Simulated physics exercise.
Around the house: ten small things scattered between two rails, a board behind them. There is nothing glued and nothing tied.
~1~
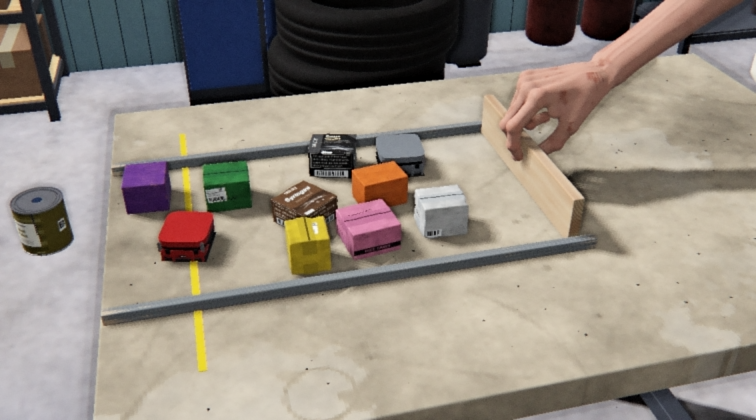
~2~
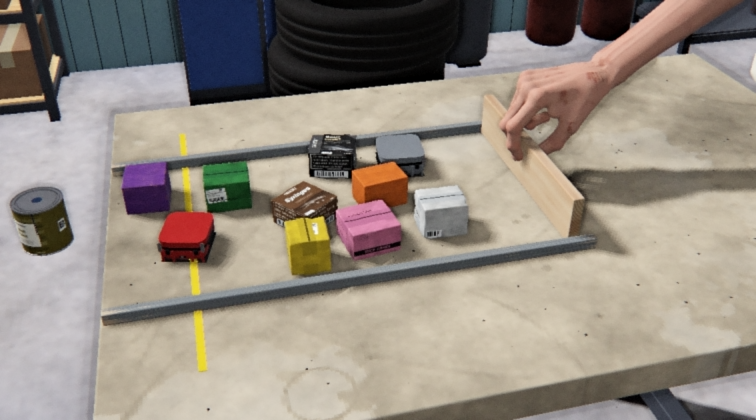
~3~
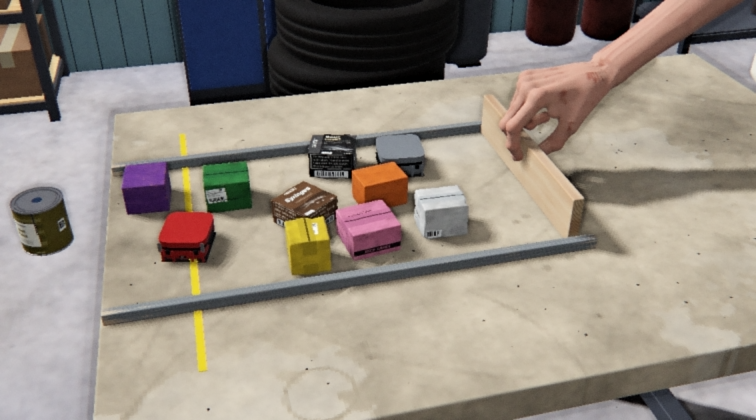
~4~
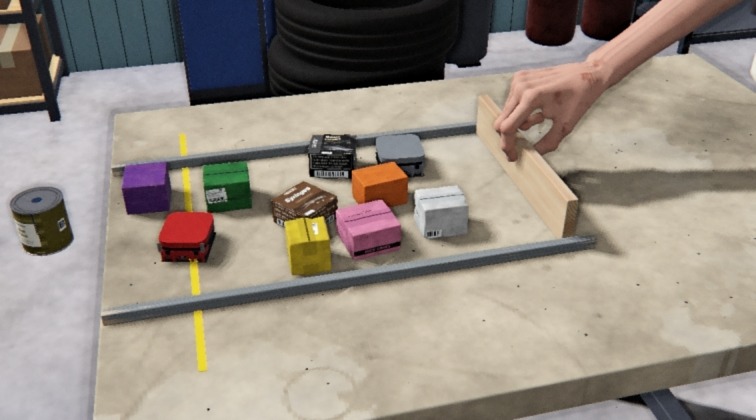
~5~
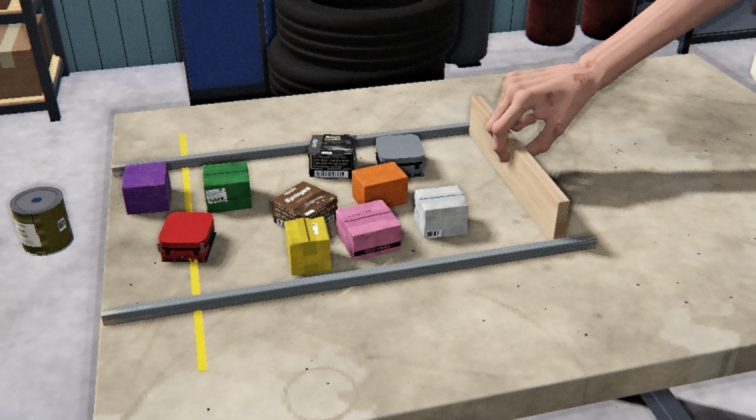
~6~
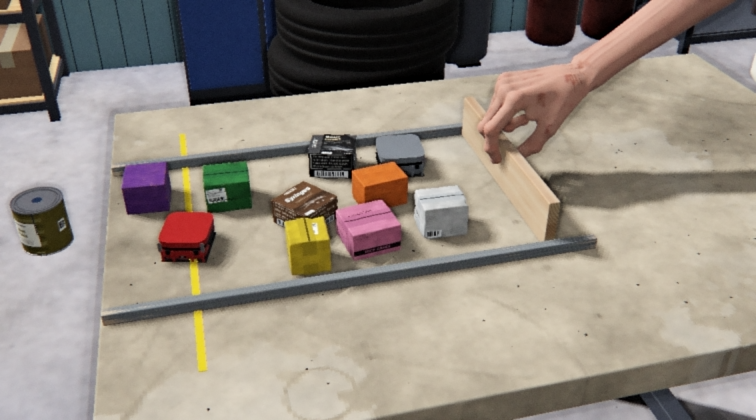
A hand grips a wooden board standing at the right end of two grey rails on a worn tabletop, seen from above at an angle in a workshop-like room. Between the rails sit purple, green and red items near a yellow line at left, with black, grey, brown, orange, yellow, pink and white ones rightward. The board stays still, then slides slightly left, touching nothing, while the camera holds steady.
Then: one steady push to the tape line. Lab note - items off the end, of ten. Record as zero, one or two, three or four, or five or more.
Recorded: Three or four.
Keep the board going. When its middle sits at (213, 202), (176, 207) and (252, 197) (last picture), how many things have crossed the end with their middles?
3, 7, 0.
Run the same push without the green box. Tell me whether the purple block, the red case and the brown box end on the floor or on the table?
Purple block down; red case down; brown box still up.
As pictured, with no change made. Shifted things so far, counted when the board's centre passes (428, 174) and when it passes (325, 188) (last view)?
I get 2 at the one place and 8 at the other.
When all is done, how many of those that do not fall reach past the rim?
4 in all.
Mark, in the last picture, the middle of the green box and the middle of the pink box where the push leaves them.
The green box ends at (114, 209) and the pink box at (113, 273).
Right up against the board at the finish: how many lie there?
At rest, 3 are in contact.
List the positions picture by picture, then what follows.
In the first frame, purple block (147, 188); red case (188, 237); green box (227, 186); board (526, 161); tape (190, 227).
In the second frame, red case (188, 238); white box (441, 212).
In the third frame, green box (227, 187); brown box (305, 209).
In the fourth frame, purple block (147, 188); grey case (400, 157).
In the fifth frame, red case (188, 238); black box (333, 156).
In the sixth frame, purple block (147, 188); red case (188, 238); green box (227, 187); board (505, 164); tape (190, 227).
Soon after, none off yet; purple block at rest near (147, 188); red case at rest near (188, 238); green box at rest near (227, 187).
At rest, the number that fall off is three or four; fallen, yellow box, red case and purple block.
